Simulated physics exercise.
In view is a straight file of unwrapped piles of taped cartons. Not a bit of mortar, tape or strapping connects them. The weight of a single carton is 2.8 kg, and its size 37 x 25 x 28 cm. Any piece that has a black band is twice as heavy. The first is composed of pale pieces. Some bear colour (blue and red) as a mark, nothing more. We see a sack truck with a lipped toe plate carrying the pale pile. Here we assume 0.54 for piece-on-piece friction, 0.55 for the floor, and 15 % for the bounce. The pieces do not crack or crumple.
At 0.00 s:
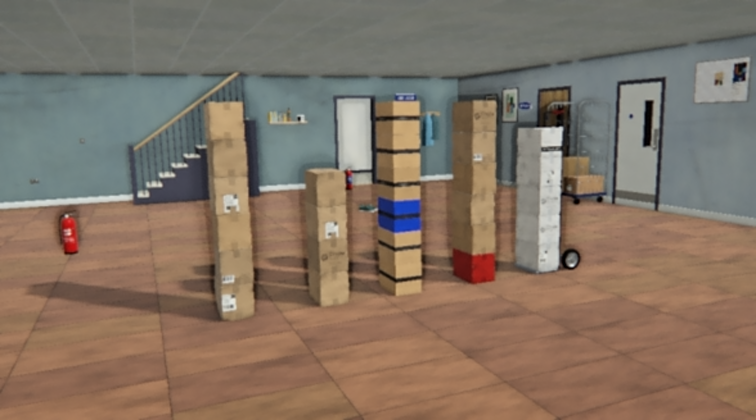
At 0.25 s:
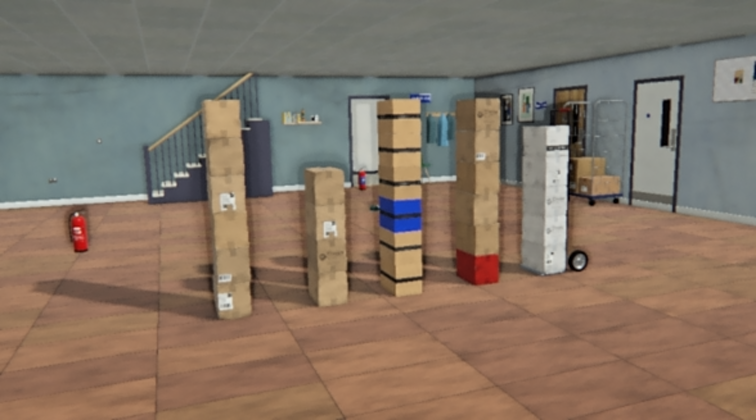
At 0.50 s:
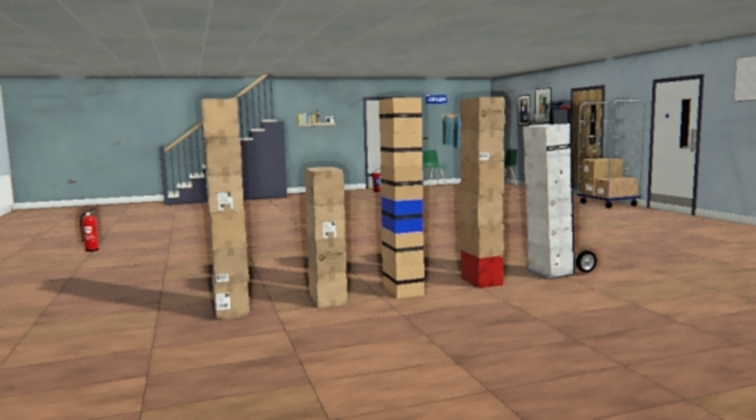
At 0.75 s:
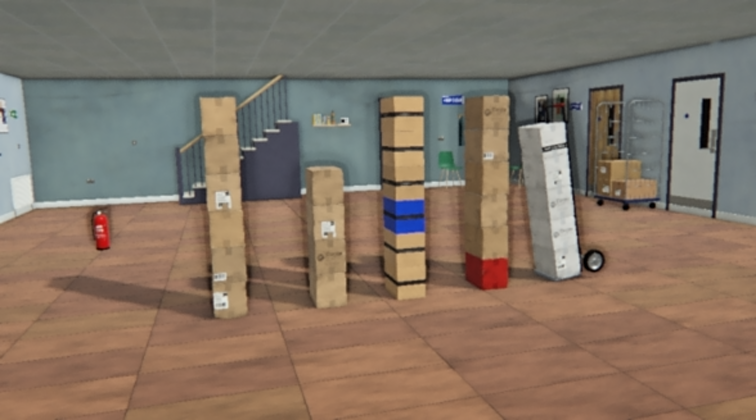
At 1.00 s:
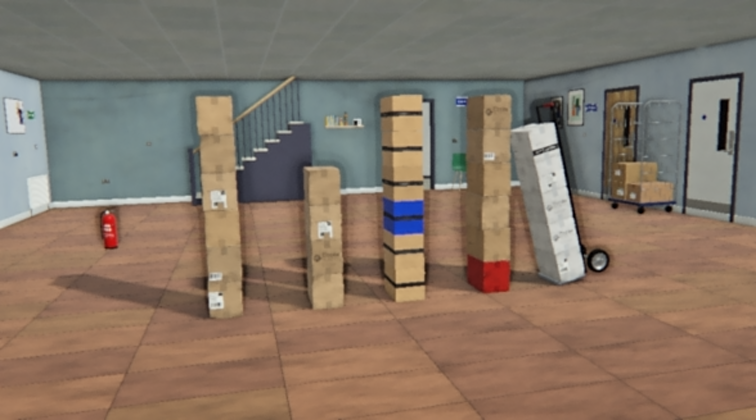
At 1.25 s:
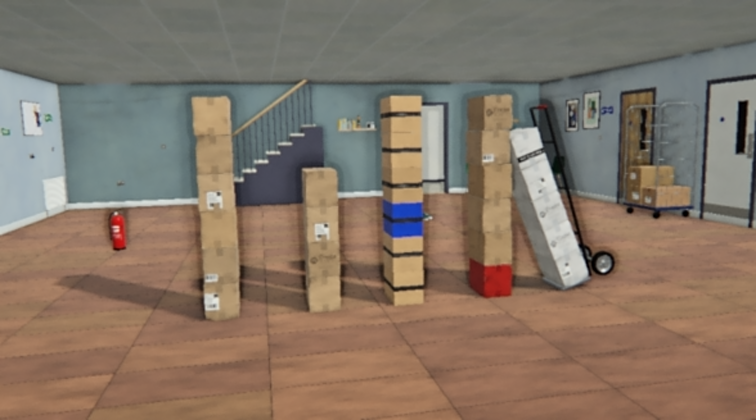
At the start, five separate stacks of cartons stand upright in a row, the pale one at the right on a sack truck. As the view shifts gradually around them, the truck tilts forward and the pale stack leans left towards its red-based neighbour, ending at a clear slant, the others still upright.
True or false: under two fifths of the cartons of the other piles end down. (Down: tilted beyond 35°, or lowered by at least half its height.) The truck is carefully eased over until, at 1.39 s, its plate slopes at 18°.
False.
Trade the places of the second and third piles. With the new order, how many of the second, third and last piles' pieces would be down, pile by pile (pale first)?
Down per pile: Second 6, third 6, last 6.
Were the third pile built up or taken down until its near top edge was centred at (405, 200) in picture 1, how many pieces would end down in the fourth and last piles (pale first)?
You'd get fourth 3 and last 6.
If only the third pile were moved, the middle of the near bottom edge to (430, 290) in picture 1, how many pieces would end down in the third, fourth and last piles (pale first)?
Third 5; fourth 4; last 5.
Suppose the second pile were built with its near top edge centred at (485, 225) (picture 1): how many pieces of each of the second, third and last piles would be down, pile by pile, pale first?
The tally would be second 0, then third 0, then last 0.
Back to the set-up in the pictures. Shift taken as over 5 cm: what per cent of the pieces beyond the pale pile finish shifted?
I count 100 % as shifted.
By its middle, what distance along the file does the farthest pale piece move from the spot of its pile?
140 cm.
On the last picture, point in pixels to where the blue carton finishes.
I'd place it at about (315, 259) in the final view.
After 2.06 s, 5 of the pale pile down; none of the 22 other cartons down, 9 disturbed; red carton leaning 26°.
After 2.78 s, 5 of the pale pile down; 10 of the 22 other cartons down; red carton on its side; blue carton leaning 37°.
After 3.40 s, 5 of the pale pile down; 22 of the 22 other cartons down; red carton on its side; blue carton leaning 59°, 31 cm lower.
At rest (4.6 s), 5 of the pale pile down; 22 of the 22 other cartons down; red carton on its side; blue carton leaning 59°, 31 cm lower. That is 100 per cent. As the last picture would show them, middles, red carton near (462, 280), blue carton near (315, 259).
